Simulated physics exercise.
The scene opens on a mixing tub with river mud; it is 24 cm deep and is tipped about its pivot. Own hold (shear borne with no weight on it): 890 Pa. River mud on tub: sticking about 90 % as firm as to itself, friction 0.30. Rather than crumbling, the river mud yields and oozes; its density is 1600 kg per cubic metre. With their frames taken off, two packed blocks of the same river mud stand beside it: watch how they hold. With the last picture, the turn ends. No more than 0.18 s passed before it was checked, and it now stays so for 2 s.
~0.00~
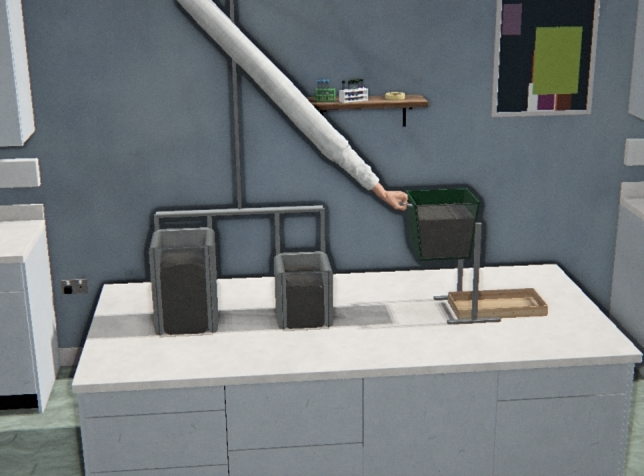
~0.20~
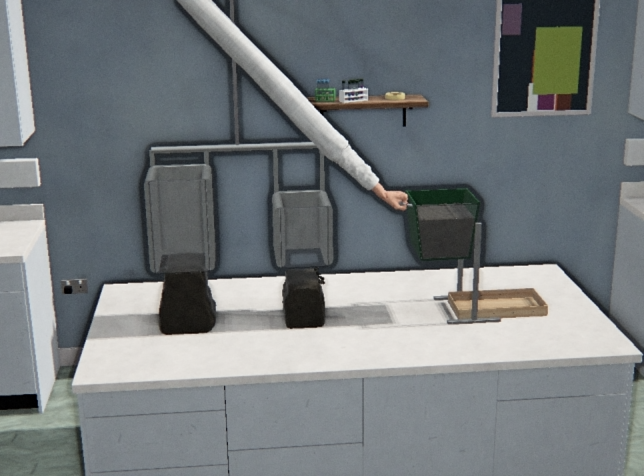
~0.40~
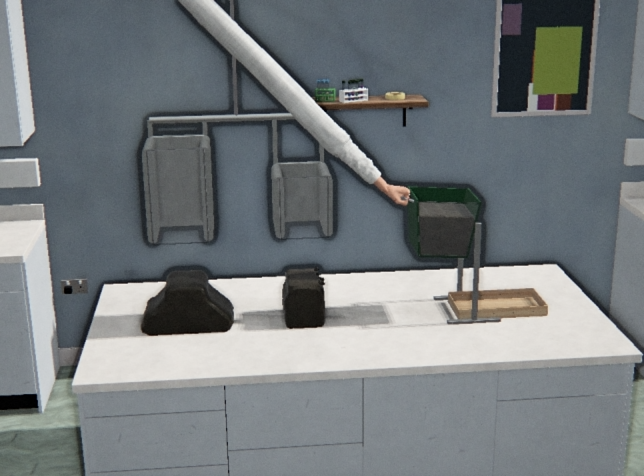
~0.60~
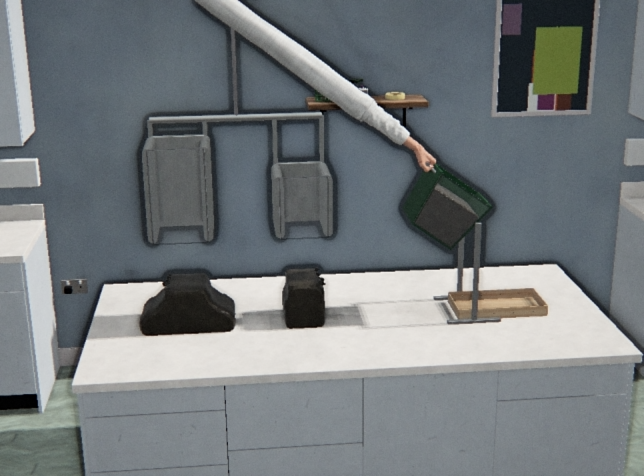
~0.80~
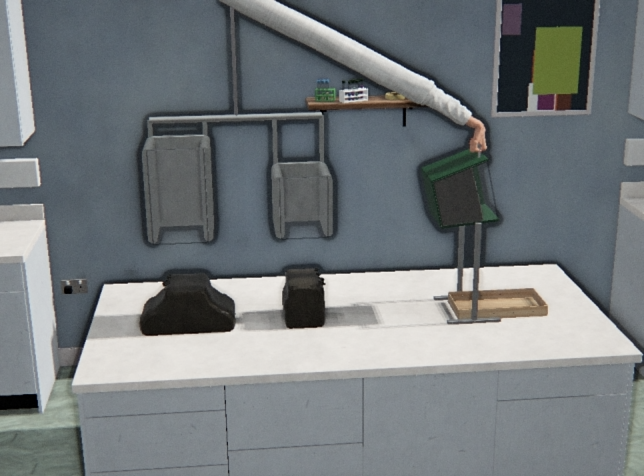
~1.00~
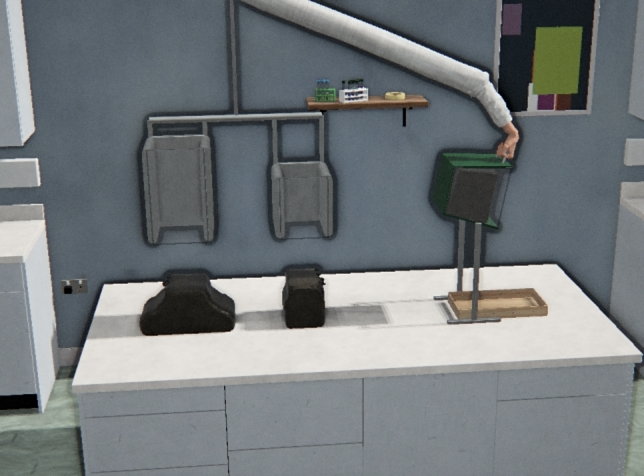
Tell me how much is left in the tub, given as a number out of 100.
It should be close to 42 out of 100.
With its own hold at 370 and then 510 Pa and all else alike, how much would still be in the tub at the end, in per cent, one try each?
16 %, then 25 %.
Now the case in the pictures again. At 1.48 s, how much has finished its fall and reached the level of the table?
0 %.
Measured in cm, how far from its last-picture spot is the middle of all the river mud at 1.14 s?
Measured shift, roughly 5 cm.
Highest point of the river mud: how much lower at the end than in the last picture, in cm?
14 cm or so.
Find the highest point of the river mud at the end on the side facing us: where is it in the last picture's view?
Close to pixel (468, 201).
After 1.14 s, the tub is at 100 degrees and holds 99 %.
After 1.31 s, the tub is at 100 degrees and holds 64 %.
After 1.48 s, the tub is at 100 degrees and holds 43 %.
After 1.65 s, the tub is at 100 degrees and holds 42 %.
After 3.00 s, at the end, the tub is at 100 degrees and holds 42 %.
